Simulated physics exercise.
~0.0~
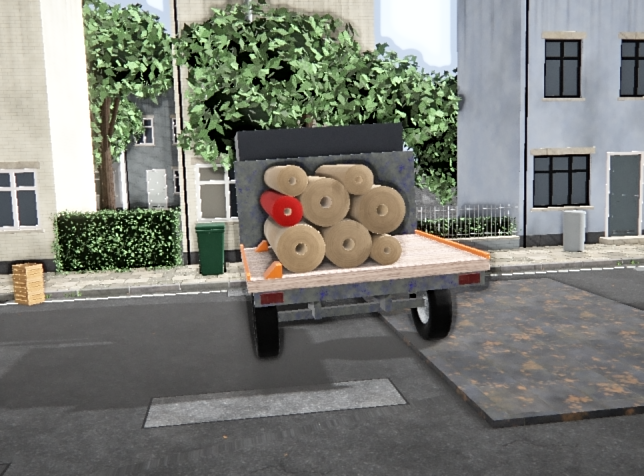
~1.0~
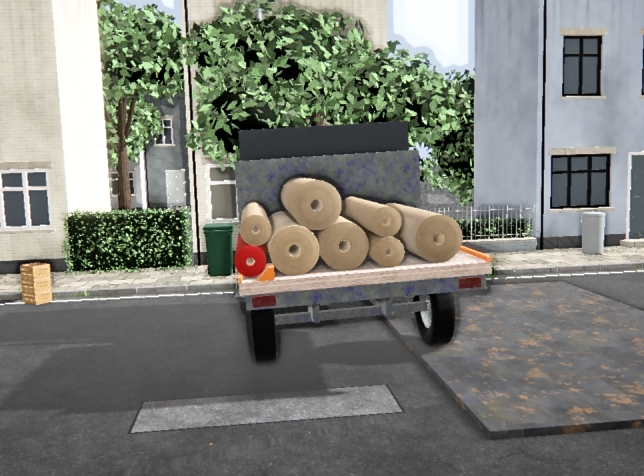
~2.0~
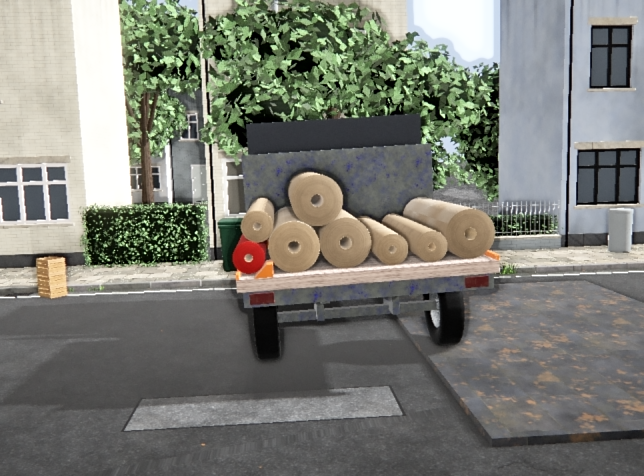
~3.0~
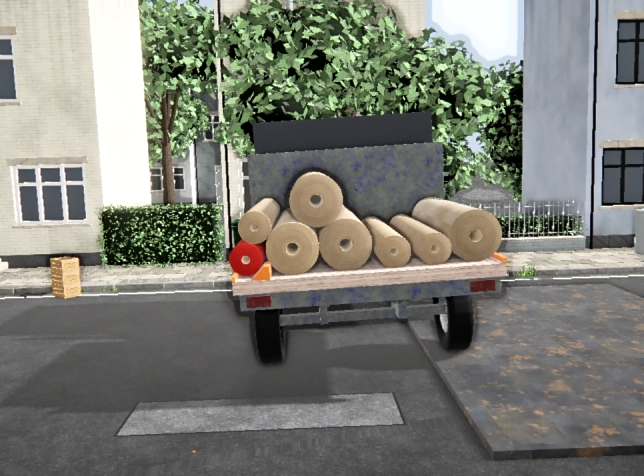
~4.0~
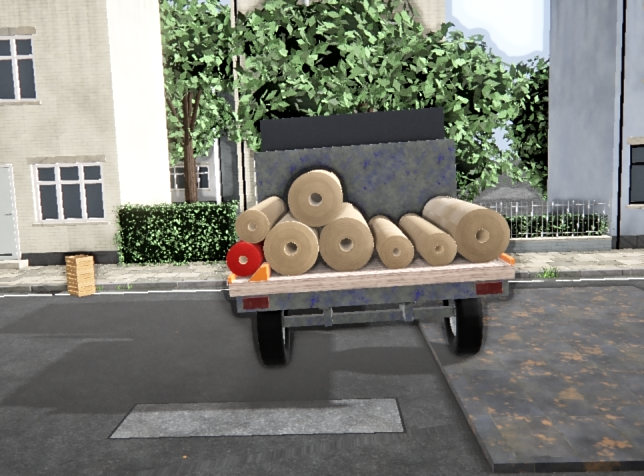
A red roll drops to the flatbed's left edge as the stack spreads, and stays aboard.
